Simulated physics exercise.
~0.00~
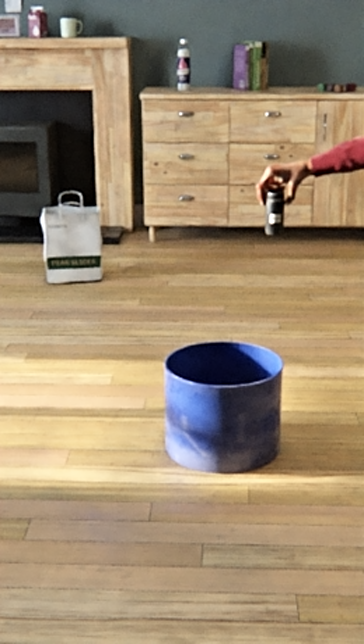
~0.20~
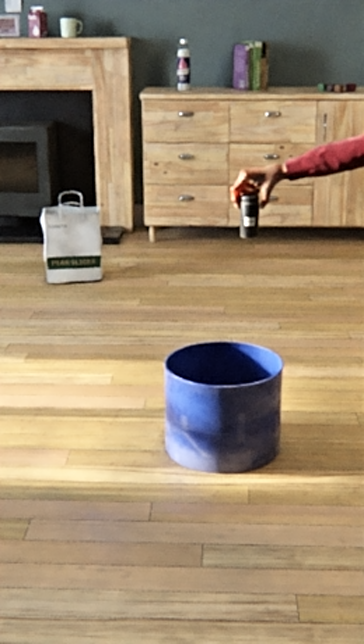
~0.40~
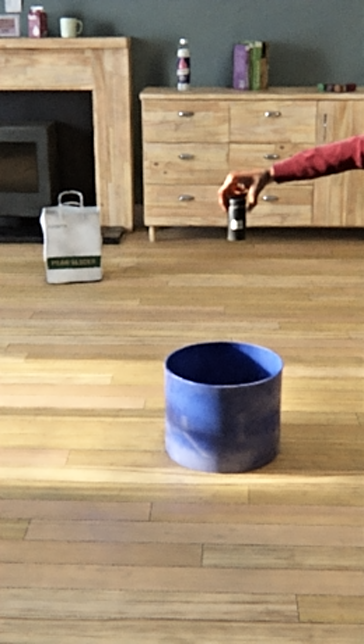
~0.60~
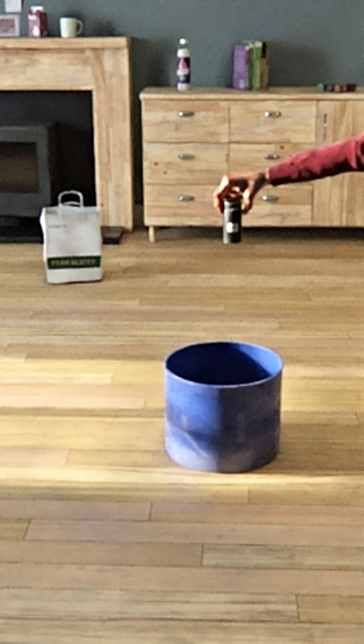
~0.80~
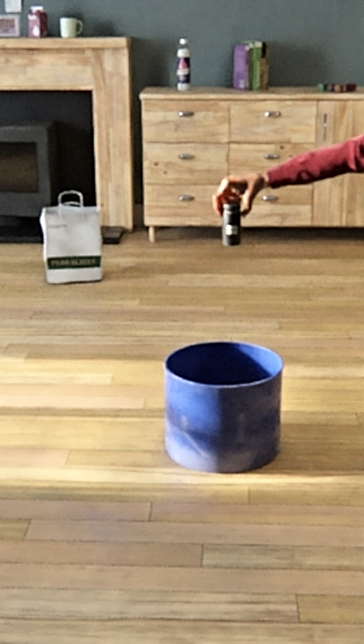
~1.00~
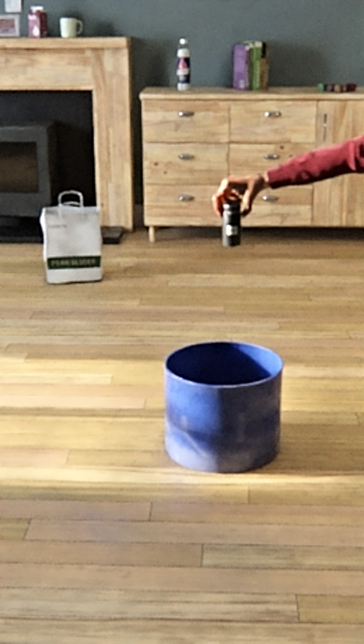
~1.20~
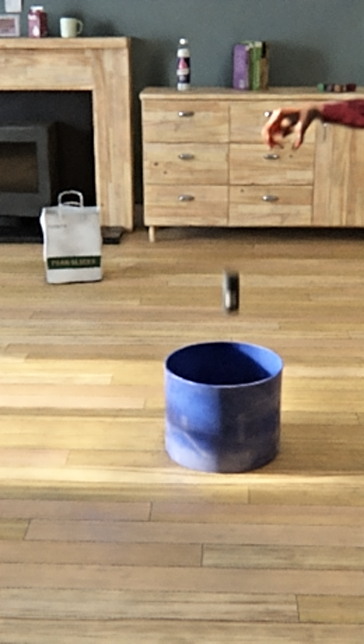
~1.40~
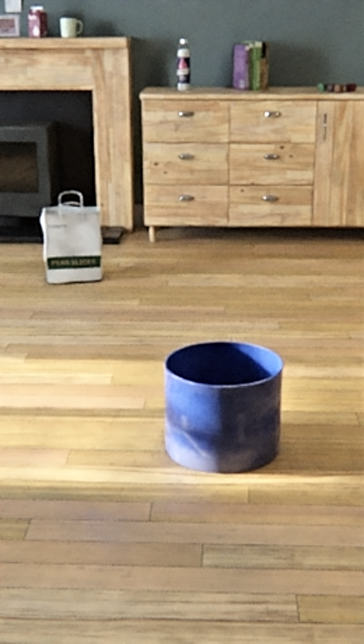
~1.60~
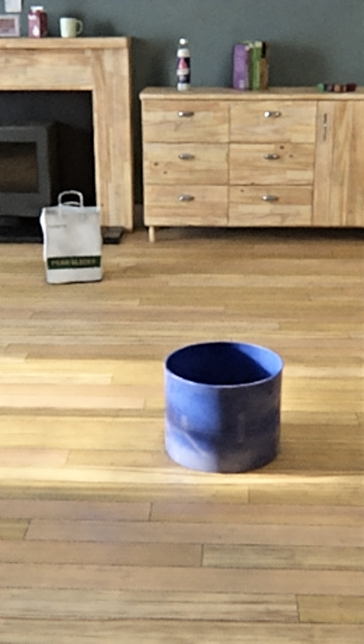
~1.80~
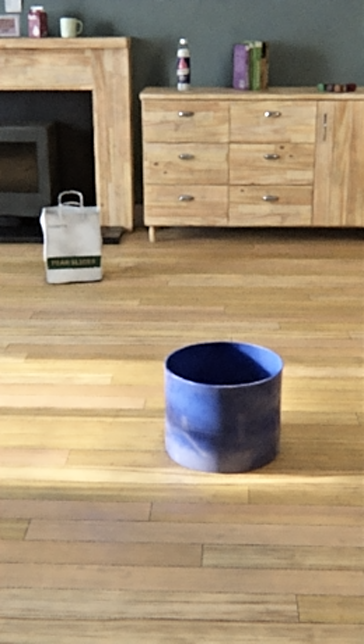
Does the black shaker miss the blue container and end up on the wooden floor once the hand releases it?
No, it lands inside the blue container. It is seen falling toward the opening, and afterwards it is out of sight, with none of it on the floor around.
Hand carrying a small black shaker leftward over a blue container, letting go and drawing back as it drops inside, out of sight.
